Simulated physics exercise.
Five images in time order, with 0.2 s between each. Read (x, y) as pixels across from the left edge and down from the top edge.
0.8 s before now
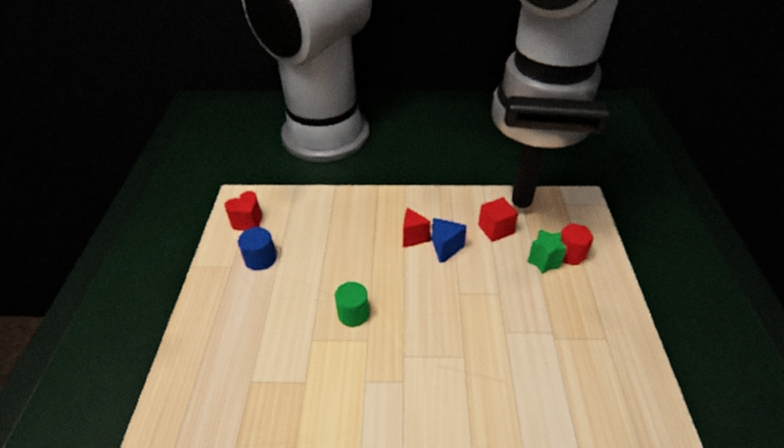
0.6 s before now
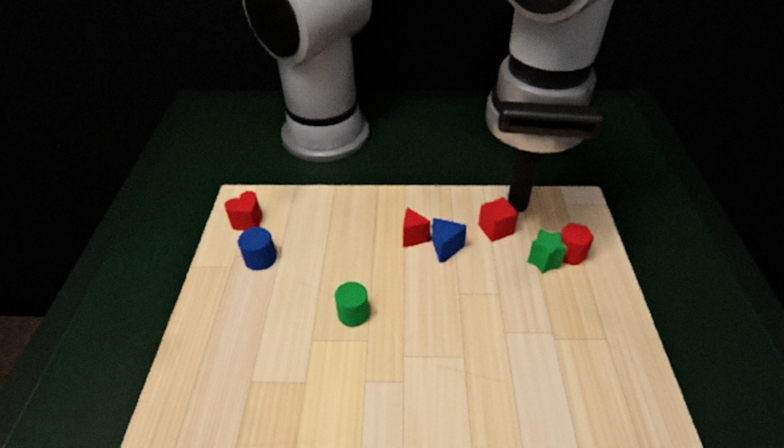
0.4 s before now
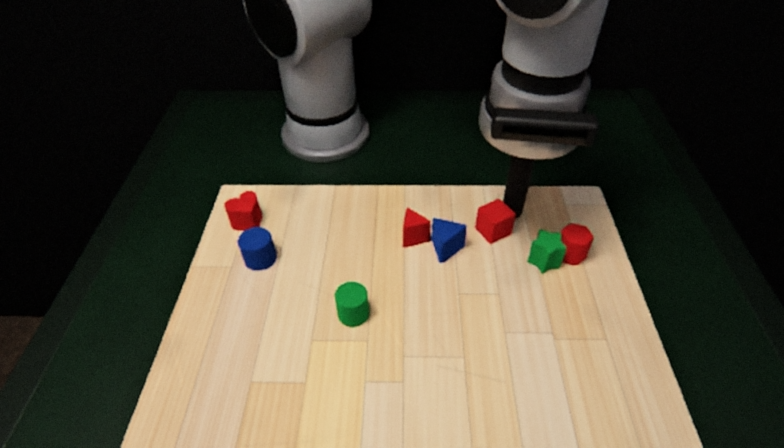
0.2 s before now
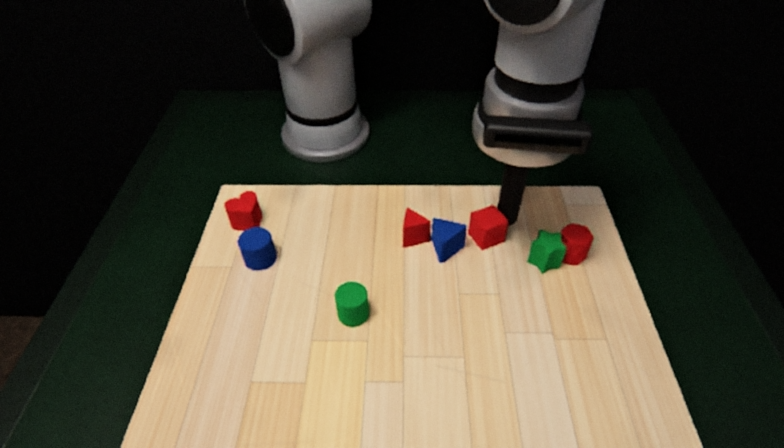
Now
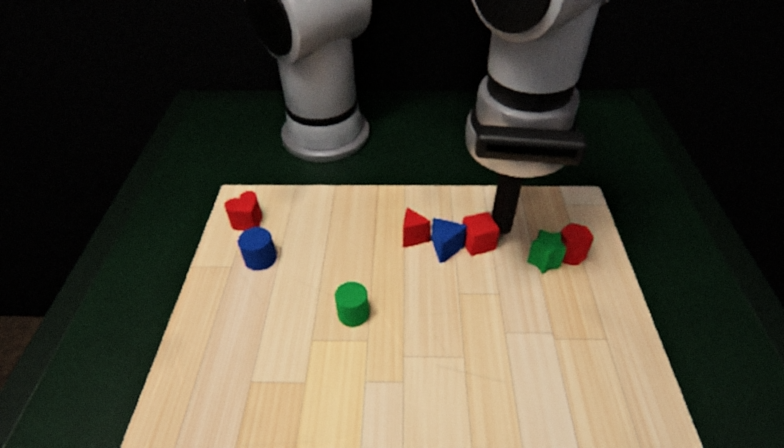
The clip opens with a robot arm holding a dark peg beside a red block on a wooden board scattered with red, blue and green pieces. The peg shifts slightly left to the block, then pushes it a short way left and toward the viewer, closing the gap to the blue triangular piece.
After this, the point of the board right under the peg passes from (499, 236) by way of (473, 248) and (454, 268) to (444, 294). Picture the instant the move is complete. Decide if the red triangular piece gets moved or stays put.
The push misses it.
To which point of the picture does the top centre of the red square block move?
Near (418, 271).
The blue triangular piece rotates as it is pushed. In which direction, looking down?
From the top: Clockwise.
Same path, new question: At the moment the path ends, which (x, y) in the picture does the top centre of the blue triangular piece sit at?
It will end up at (417, 238).
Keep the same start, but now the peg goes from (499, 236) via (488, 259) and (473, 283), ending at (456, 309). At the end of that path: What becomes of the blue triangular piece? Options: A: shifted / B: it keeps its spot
Option A.
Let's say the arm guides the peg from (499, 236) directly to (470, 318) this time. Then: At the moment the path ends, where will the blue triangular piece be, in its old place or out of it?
That block is shifted.
The first path, step by step. One third of the way, peg at (474, 241); blue triangular piece at (425, 236), turned 70° clockwise; red square block at (457, 240), turned 20° anticlockwise.
Two thirds of the way, peg at (455, 261); blue triangular piece at (417, 238), turned 100° clockwise; red square block at (435, 259), turned 15° anticlockwise.
At the end, peg at (445, 287); red triangular piece unmoved; blue triangular piece at (417, 238), turned 100° clockwise; red square block at (418, 271), turned 20° clockwise.
